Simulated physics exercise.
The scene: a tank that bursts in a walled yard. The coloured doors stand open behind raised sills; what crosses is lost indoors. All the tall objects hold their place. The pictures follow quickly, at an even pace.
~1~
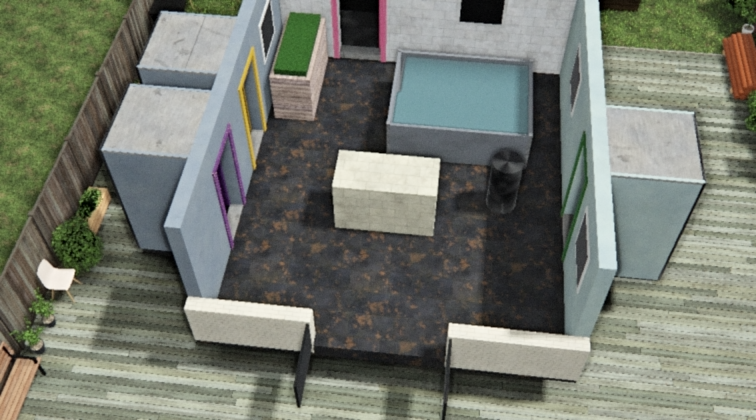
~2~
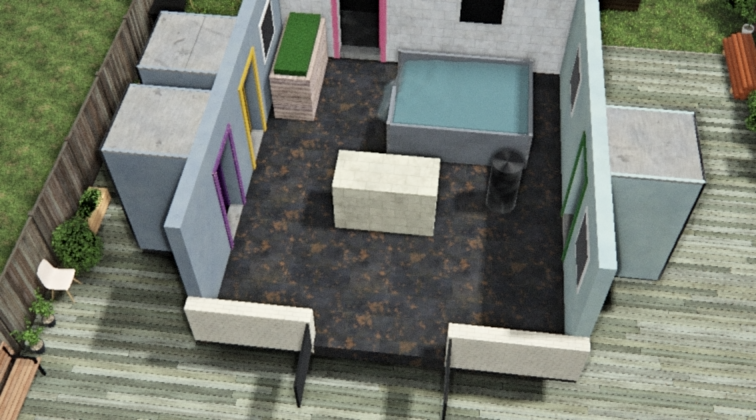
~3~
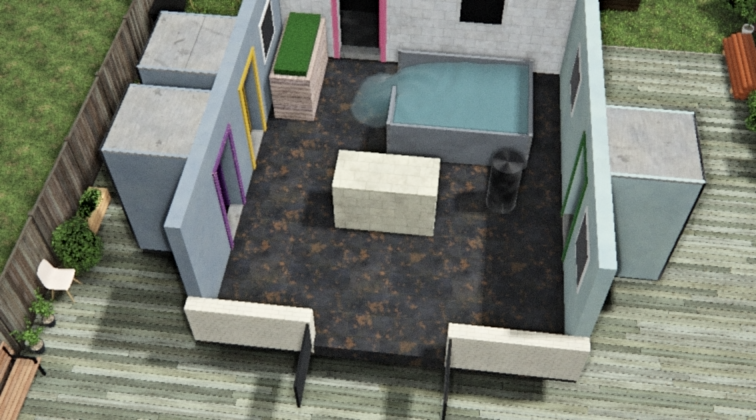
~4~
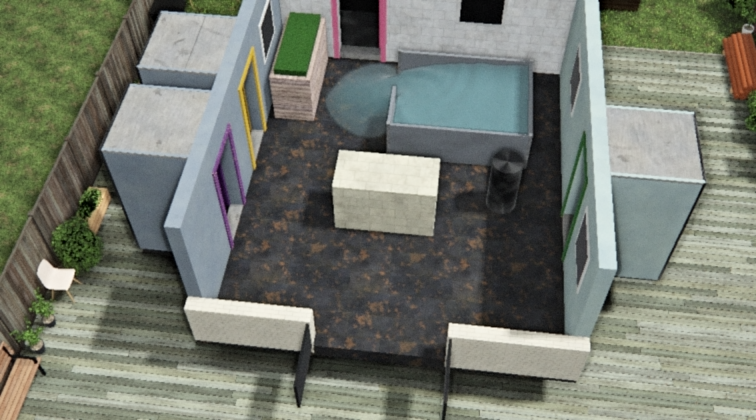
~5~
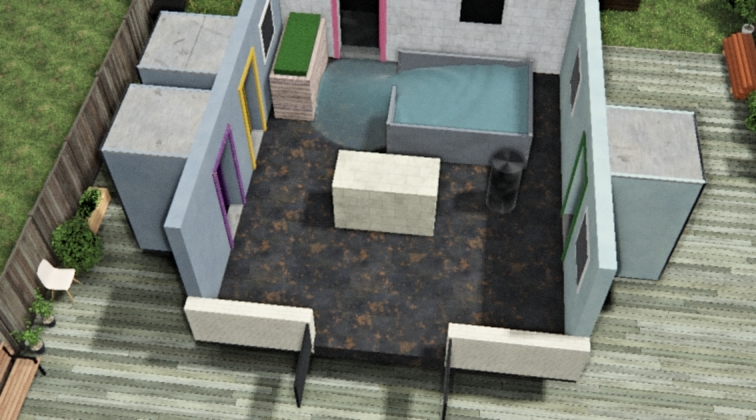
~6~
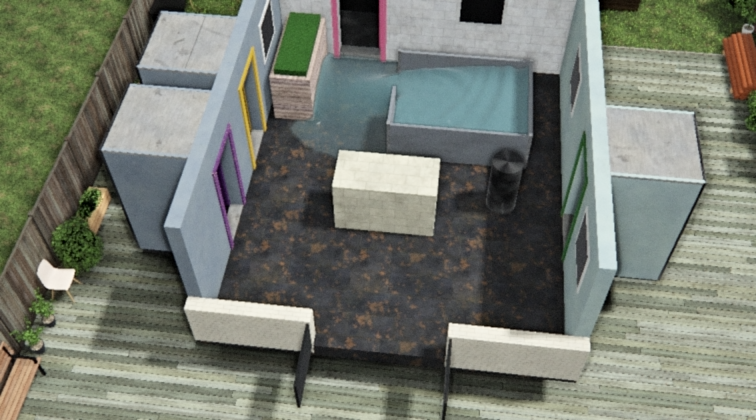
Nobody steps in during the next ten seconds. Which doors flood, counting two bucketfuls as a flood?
One by one: The green door holds within the limit; the purple door floods; the yellow door floods; the pink door floods.
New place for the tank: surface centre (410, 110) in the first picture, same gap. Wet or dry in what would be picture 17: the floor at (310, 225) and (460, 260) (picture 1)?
As listed: Flooded, free of water.
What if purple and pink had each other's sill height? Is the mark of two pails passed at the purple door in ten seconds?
My reading: The purple one is under.
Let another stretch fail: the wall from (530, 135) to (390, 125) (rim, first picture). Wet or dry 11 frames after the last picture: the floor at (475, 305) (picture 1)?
There: Awash.
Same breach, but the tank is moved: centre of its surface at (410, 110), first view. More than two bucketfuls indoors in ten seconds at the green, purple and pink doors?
The green door takes less; the purple door lets more in; the pink door takes more.
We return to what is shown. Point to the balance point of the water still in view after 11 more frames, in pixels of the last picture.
Around (414, 122).
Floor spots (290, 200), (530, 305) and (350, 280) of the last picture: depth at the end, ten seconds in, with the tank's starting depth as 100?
In turn 4, 14 and 6 in a hundred.
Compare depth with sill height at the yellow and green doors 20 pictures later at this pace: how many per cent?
Roughly 130 per cent, then 0 per cent.
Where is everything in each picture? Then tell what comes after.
The first picture shows the water tank at (462, 94) is whole and still.
In the second picture, the front is at a hidden place, out from the gap at (398, 92).
In the third picture, water pours out at (398, 93) and has run to (357, 115).
In the fourth picture, water pours out at (398, 93) and has run to (330, 106).
In the fifth picture, water pours out at (398, 93) and has run to (327, 68).
In the sixth picture, water pours out at (398, 93) and has run to (295, 129).
A moment on, water covers 15 % of the floor; the green door not reached, the purple door not reached, the yellow door under two buckets in, the pink door over two buckets in.
Next, water covers 35 % of the floor; the green door not reached, the purple door under two buckets in, the yellow door under two buckets in, the pink door far over two buckets in.
Then, water covers 55 % of the floor; the green door not reached, the purple door over two buckets in, the yellow door over two buckets in, the pink door far over two buckets in.
Later, water covers 85 % of the floor; the green door wet at the sill, nothing in, the purple door over two buckets in, the yellow door over two buckets in, the pink door far over two buckets in.
In the end, water covers 95 % of the floor; the green door wet at the sill, nothing in, the purple door far over two buckets in, the yellow door over two buckets in, the pink door far over two buckets in.
